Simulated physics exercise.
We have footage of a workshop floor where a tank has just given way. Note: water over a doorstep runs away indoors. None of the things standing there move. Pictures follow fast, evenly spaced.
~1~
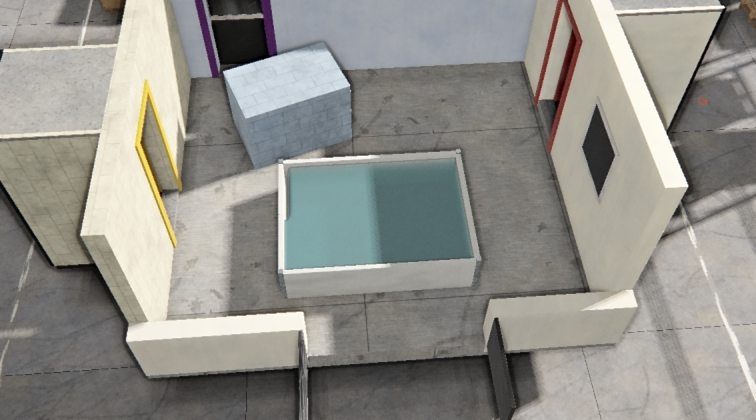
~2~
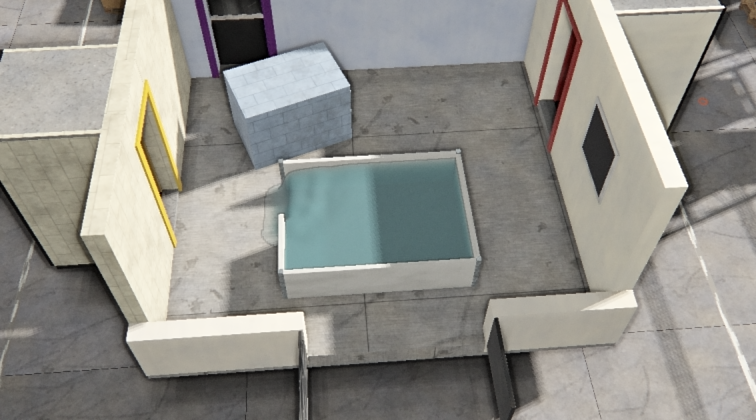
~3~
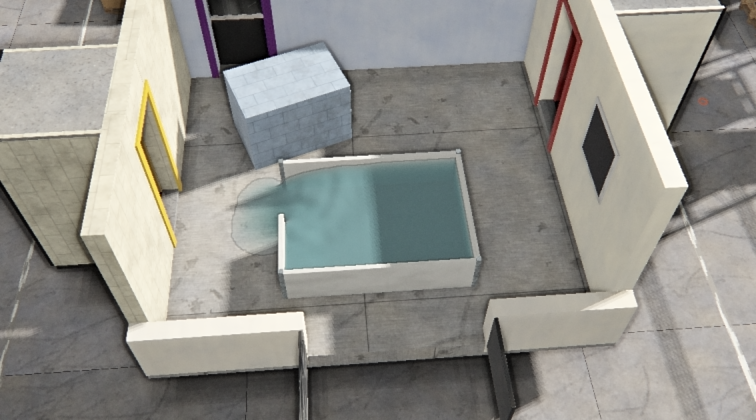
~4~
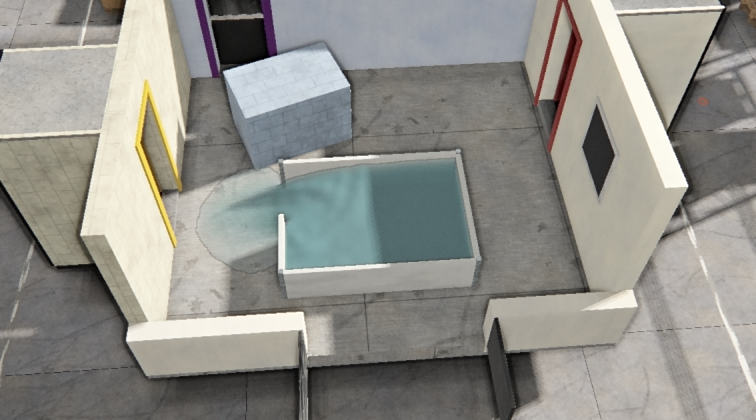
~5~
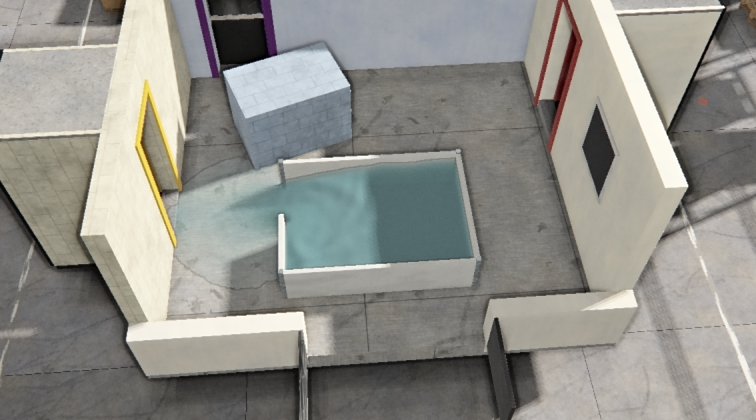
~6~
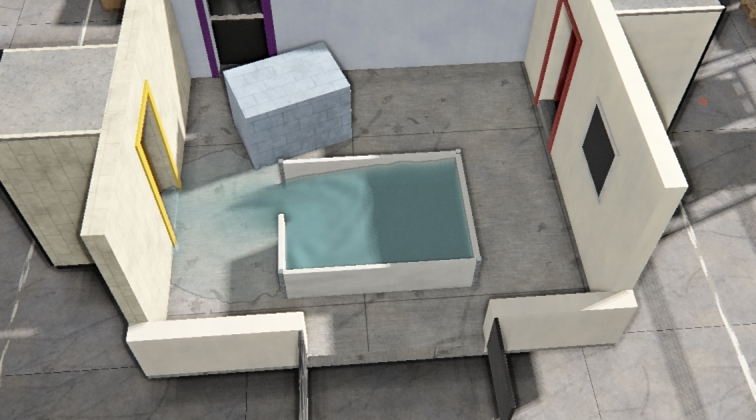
On a workshop floor, water pouring through a gap in the tank's left side and spreading leftward to the yellow-framed doorway.
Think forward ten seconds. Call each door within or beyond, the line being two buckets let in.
Purple door - beyond; yellow door - beyond; red door - within.
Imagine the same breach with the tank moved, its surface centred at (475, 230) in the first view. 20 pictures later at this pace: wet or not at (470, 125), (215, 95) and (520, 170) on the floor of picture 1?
I'd say still dry for the first, swamped for the second and still dry for the third.
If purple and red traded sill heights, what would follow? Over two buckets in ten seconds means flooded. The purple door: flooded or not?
With the sills traded, purple remains below the line.
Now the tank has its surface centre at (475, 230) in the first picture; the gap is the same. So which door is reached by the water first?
Door noted: The one in yellow.
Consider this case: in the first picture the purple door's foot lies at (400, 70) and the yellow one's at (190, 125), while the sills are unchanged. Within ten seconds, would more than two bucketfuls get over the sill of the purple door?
Result - the purple one stays within limits.
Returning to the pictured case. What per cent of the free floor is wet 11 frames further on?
Some 30 in a hundred.
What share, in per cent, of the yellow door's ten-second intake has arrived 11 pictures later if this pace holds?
35 %.
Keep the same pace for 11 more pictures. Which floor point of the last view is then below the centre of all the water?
Close to (326, 229), I reckon.
A moment on, water covers 20 % of the floor; the purple door not reached, the yellow door far over two buckets in, the red door not reached.
Next, water covers 30 % of the floor; the purple door under two buckets in, the yellow door far over two buckets in, the red door not reached.
Then, water covers 40 % of the floor; the purple door over two buckets in, the yellow door far over two buckets in, the red door not reached.
Later, water covers 65 % of the floor; the purple door far over two buckets in, the yellow door far over two buckets in, the red door not reached.
In the end, water covers 90 % of the floor; the purple door far over two buckets in, the yellow door far over two buckets in, the red door wet at the sill, nothing in.
